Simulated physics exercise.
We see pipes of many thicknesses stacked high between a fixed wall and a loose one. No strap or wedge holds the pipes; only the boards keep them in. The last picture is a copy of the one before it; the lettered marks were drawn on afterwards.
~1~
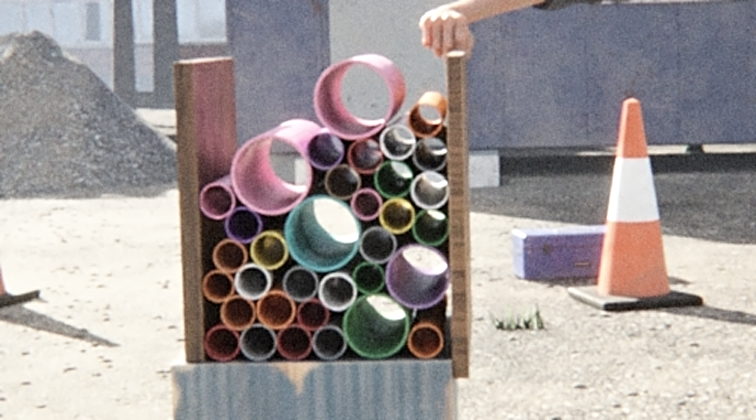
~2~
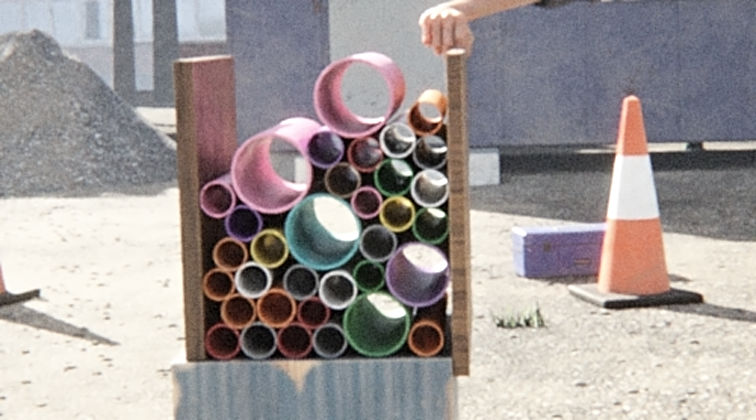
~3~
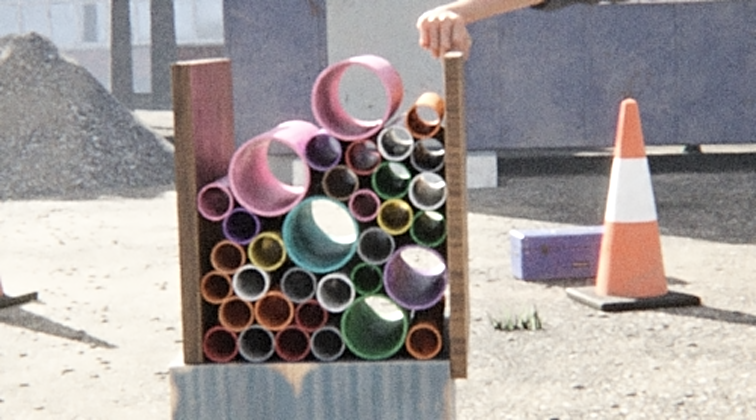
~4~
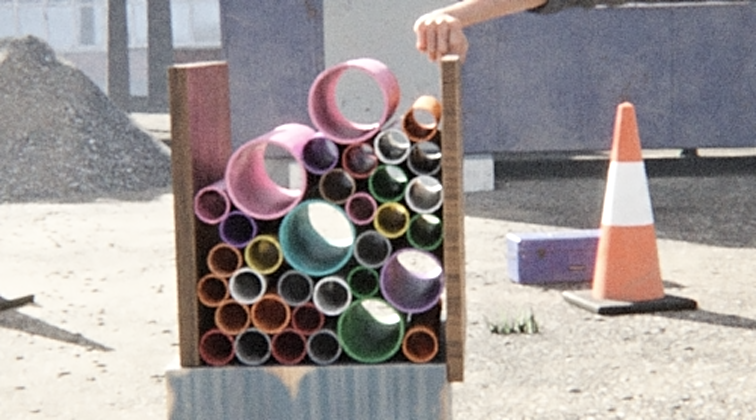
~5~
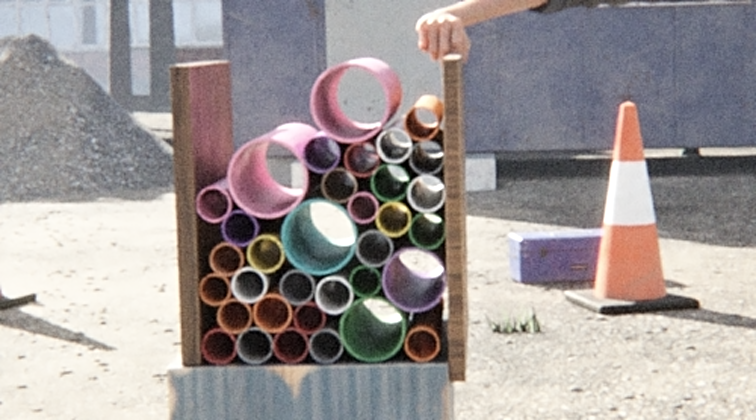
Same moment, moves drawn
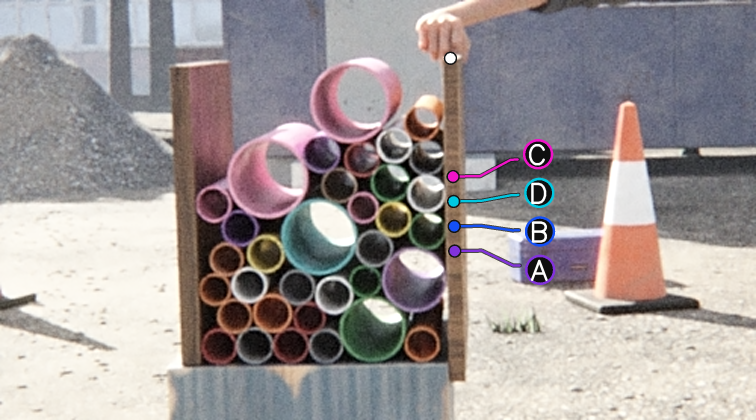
A stack of colourful open-ended pipes, with large pink ones at the upper left, a turquoise one in the middle and a green one low down, sits between two upright wooden boards, seen from the front in a sunlit yard. A hand rests on the right board, with a gravel heap behind at left and an orange-and-white cone at right. The pipes stay in place while the view shifts very slightly.
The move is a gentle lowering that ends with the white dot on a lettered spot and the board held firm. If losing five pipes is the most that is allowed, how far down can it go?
Lower it to D and no more.
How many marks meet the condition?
Two of them.
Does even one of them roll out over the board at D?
At D: Yes.
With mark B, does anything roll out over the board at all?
Yes.
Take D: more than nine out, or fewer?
At D, fewer than nine.
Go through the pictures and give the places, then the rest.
The first frame shows an orange pipe (425, 120); side board (460, 201).
The second frame shows an orange pipe (426, 339).
The third frame shows an orange pipe (274, 311); a turquoise pipe (321, 234).
The fourth frame shows a brown pipe (337, 186).
The fifth frame shows an orange pipe (421, 124); side board (457, 204).
On the marked copy, A at (455, 251); B at (454, 227); C at (453, 176); D at (454, 202); the white dot at (450, 58).
With D. Early on, top of the board (444, 122).
Further on, top of the board (445, 194).
At the end, top of the board (446, 201), two out over the board.
As for the rest, A more than five out over the board; B more than five out over the board; C none out over the board.
